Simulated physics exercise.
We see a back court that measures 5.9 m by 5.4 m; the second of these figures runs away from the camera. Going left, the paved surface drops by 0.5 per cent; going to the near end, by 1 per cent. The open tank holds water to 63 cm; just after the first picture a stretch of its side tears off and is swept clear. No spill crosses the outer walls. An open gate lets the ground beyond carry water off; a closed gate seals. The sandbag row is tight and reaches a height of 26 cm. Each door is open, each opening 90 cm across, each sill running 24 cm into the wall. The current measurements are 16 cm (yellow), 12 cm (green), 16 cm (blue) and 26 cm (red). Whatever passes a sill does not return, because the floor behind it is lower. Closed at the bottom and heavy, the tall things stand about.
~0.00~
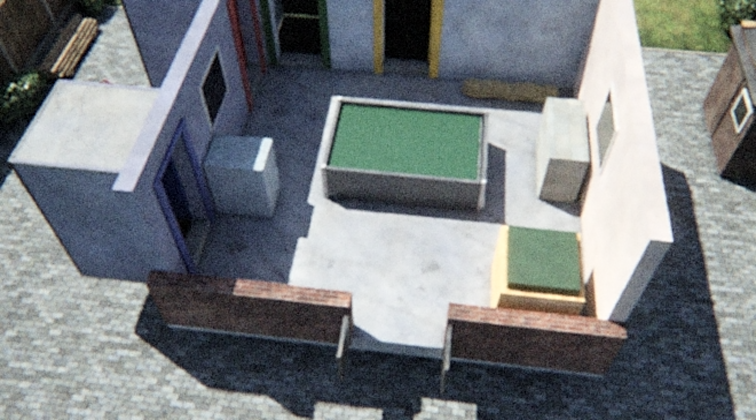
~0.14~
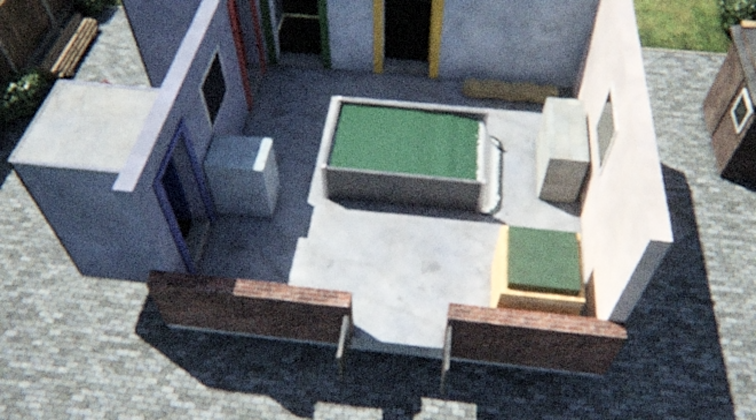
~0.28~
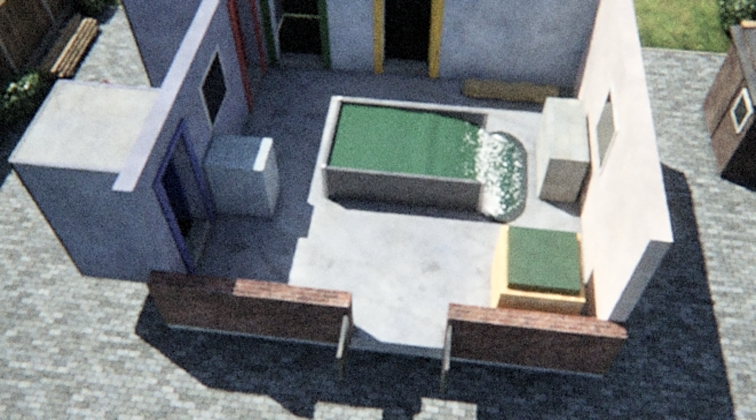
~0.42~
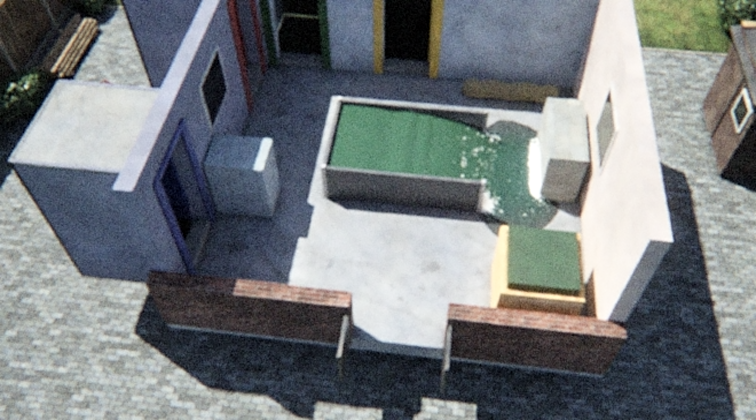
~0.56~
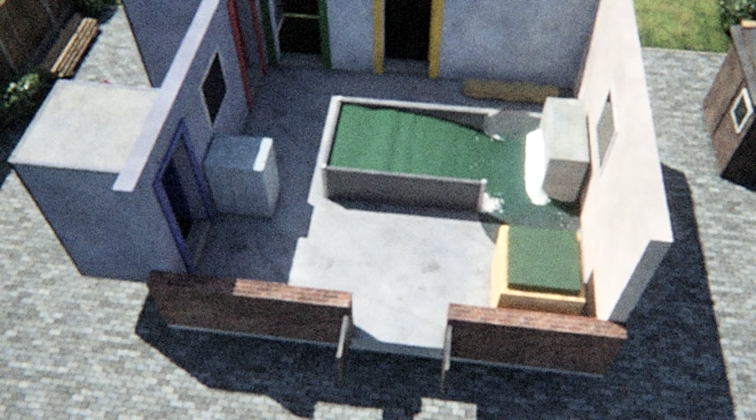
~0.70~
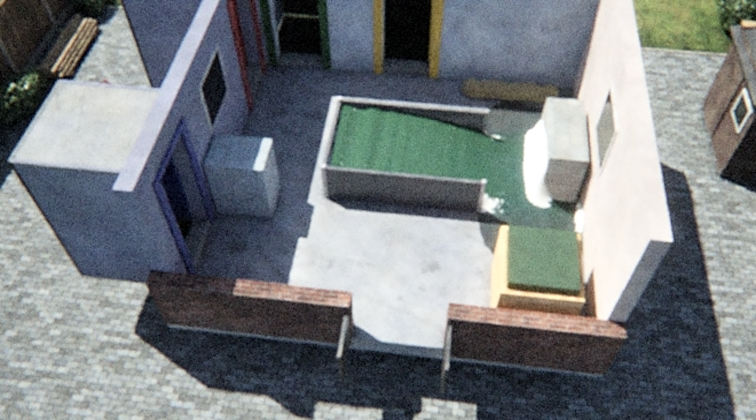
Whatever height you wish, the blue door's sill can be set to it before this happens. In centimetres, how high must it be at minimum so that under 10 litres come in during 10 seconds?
At least 12.5 cm or so.
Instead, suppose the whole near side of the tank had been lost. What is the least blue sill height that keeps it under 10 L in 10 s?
A minimum of about 18 cm.
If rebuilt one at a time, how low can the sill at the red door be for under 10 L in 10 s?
Red door - some 14.0 centimetres.
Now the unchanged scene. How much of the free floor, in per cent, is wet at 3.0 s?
I'd say near 55 percent.
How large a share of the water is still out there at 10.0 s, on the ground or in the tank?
Water still present: Approx. 94 %.
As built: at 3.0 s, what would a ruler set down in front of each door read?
At the yellow door the depth is 4 cm, at green 0 cm, at blue 0 cm and at red 0 cm.
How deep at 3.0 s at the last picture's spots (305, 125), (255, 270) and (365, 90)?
The depths come to about 0, 0 and 2 cm.
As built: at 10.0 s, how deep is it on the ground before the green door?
Lab note: Depth approx. 8.0 cm.
After 1.4 s water covers 20 % of the floor, deepest (44 cm) near (528, 178); it has not reached the blue door.
After 3.0 s water covers 55 % of the floor, deepest (36 cm) near (581, 336); it has not reached the blue door.
After 10.0 s water covers 95 % of the floor, deepest (13 cm) near (229, 174); 9 cm at the blue door, 0 litres in over its 16 cm sill.
At the blue door as built, the water arrived by 4.4 s and peaked near 17 cm at 7.0 s.
Run again over the same 10 s with other heights there, 26 litres in over 10.5 cm, 3 litres over 14 cm. The limit of 10 litres is kept from about 12.5 cm up.
